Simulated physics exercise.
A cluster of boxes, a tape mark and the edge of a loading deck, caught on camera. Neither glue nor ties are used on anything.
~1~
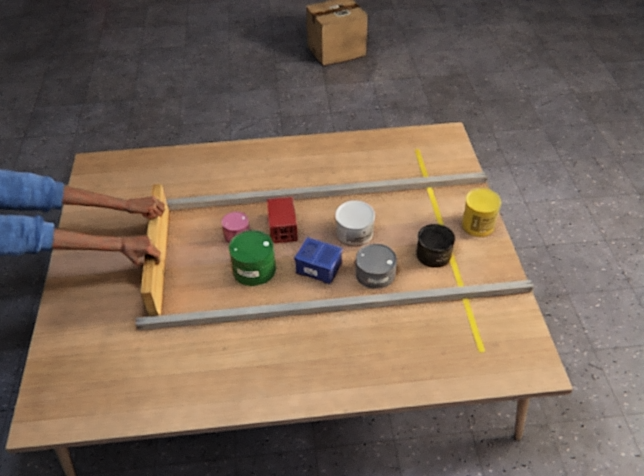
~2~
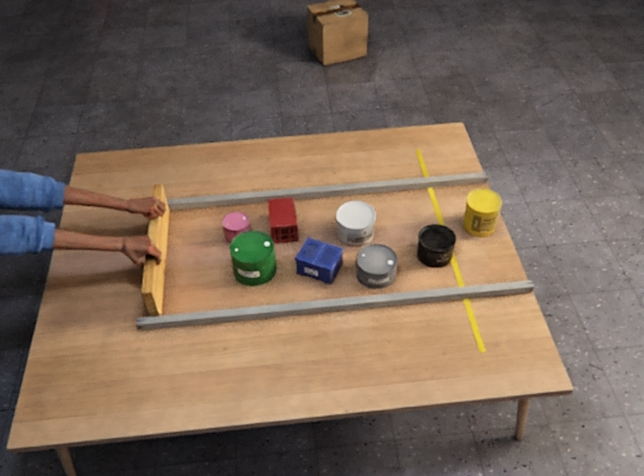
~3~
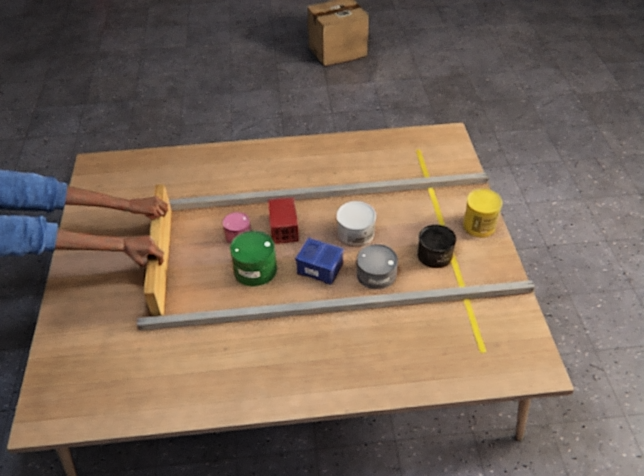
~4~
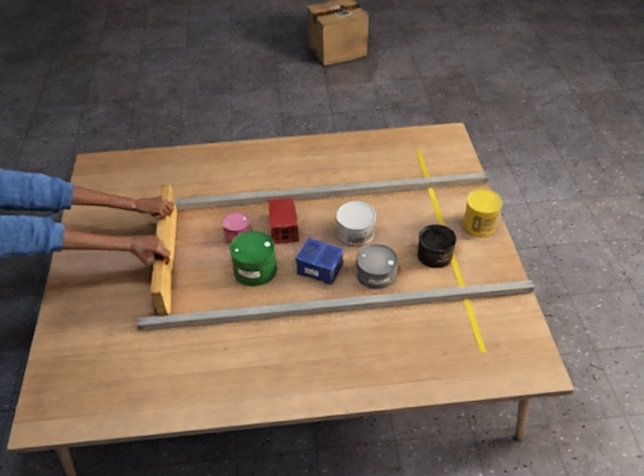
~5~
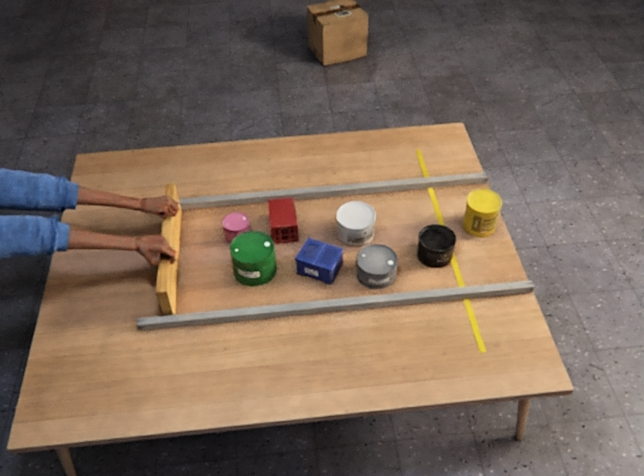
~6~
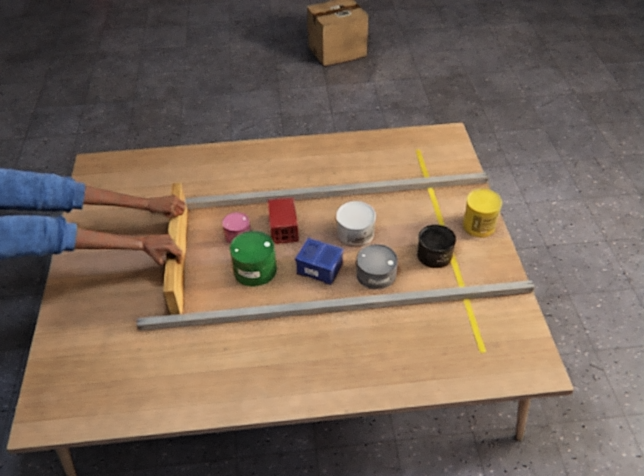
A wooden plank, gripped by two hands in blue sleeves, rests at the left of a table, then slides slightly right between two grey rails. It edges closer to the pink and green canisters, while they, the red and blue boxes, and the white, grey, black and yellow containers stay still.
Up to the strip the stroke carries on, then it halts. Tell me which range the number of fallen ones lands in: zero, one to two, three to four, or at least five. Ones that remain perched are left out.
I expect only one or two to drop off the edge.
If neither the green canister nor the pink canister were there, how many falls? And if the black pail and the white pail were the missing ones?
That gives 1 for the first pair taken away and 1 for the second.
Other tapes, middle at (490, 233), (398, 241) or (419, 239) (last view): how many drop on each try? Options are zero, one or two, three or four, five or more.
In the order of the places given: Five or over; no fall at all; zero.
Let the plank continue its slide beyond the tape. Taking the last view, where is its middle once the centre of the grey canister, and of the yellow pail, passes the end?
The middle is at (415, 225) when it's the grey canister, and at (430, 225) when it's the yellow pail.
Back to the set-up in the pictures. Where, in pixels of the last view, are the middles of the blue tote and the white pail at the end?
In the last picture the first middle sits at (513, 258) and the other at (461, 213).
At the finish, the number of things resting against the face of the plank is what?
3 in contact.
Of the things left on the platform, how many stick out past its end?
I get 3.
A little later, none off yet; yellow pail at rest near (482, 213); black pail at rest near (436, 247); grey canister at rest near (377, 267).
Next, none off yet; yellow pail at rest near (482, 213); black pail shifted a little near (441, 243); grey canister shifted about its own width near (437, 272).
Later still, none off yet; yellow pail at rest near (482, 213); black pail shifted about its own width near (456, 232); grey canister shifted well along near (507, 265).
When it is over, the number that fall off is one or two; down, grey canister and yellow pail.
